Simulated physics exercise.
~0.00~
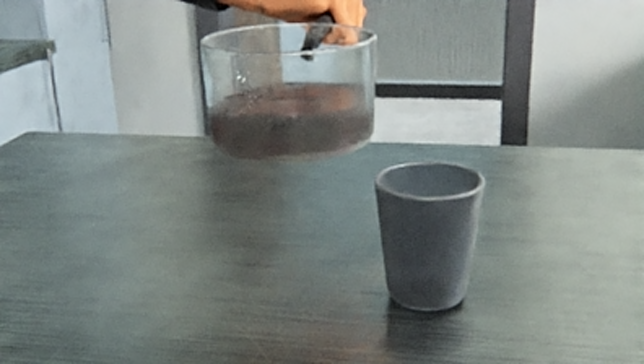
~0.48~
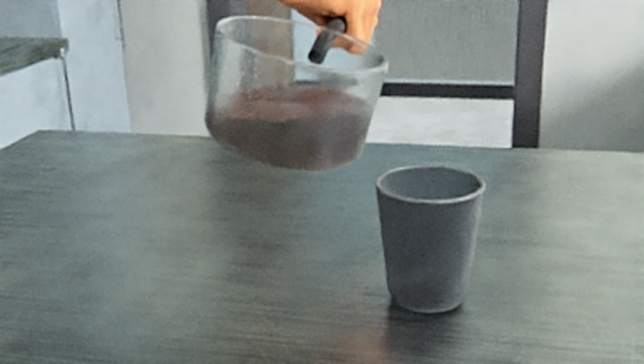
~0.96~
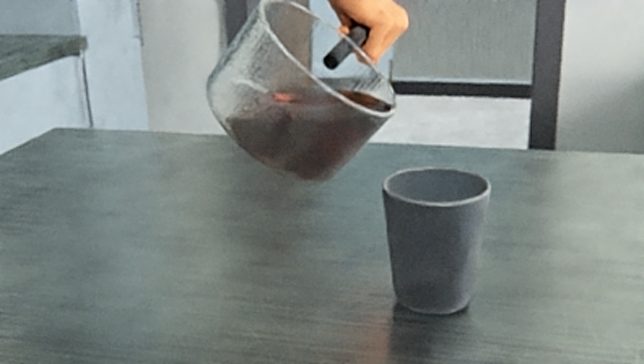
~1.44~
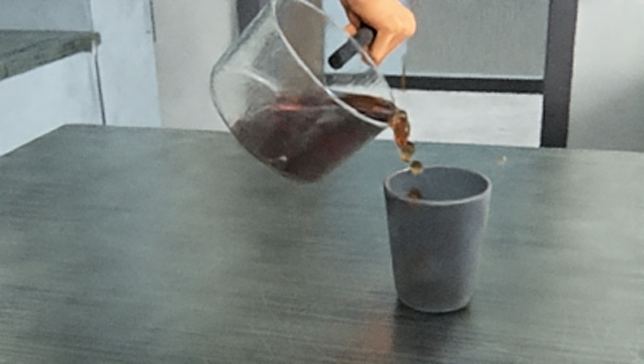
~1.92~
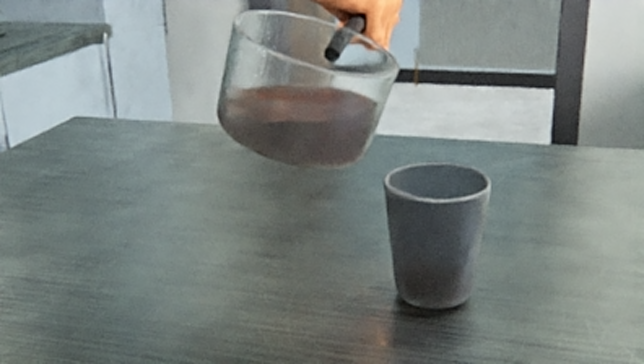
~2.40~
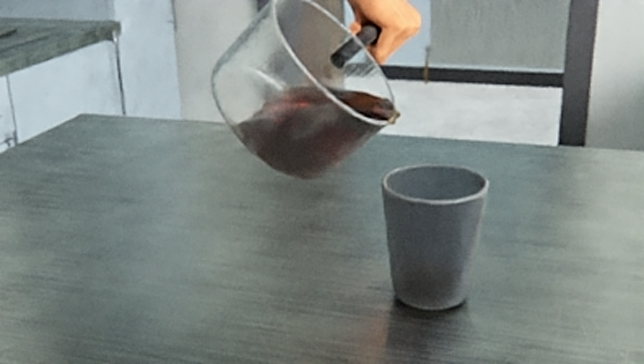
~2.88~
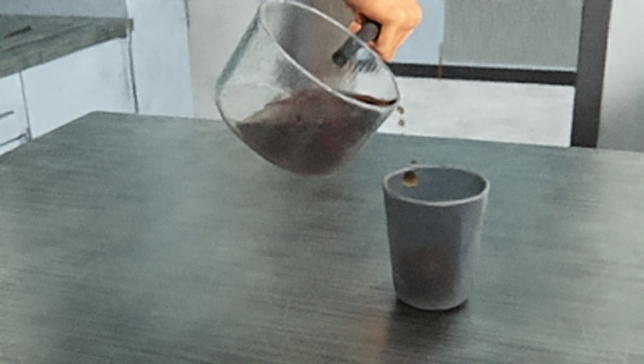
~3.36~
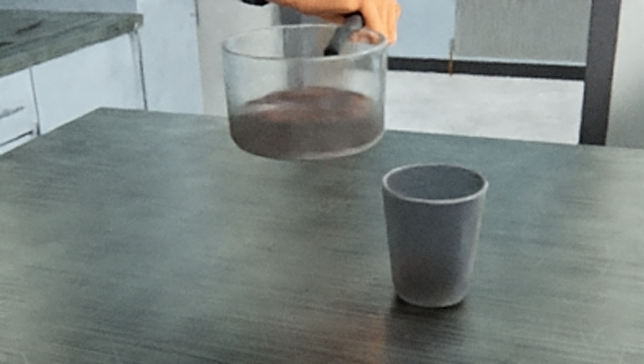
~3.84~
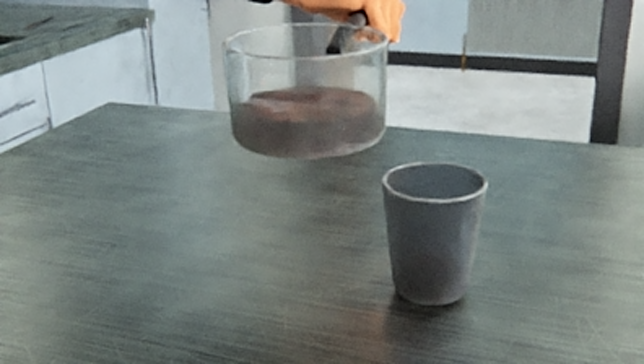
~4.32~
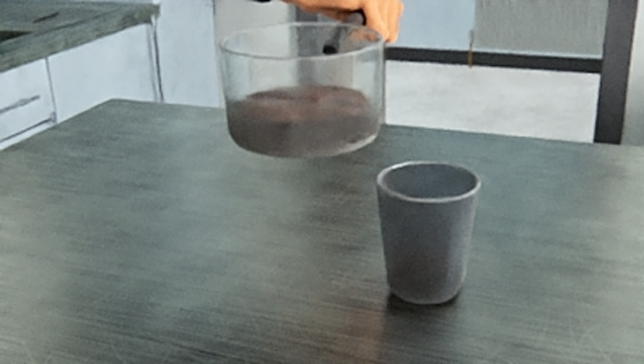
We see a hand holding a clear glass pot of dark tea above a table, to the left of a grey tumbler. The hand tips it and pours some into the tumbler, eases back, tips again for a smaller trickle, then levels the pot, still partly full.
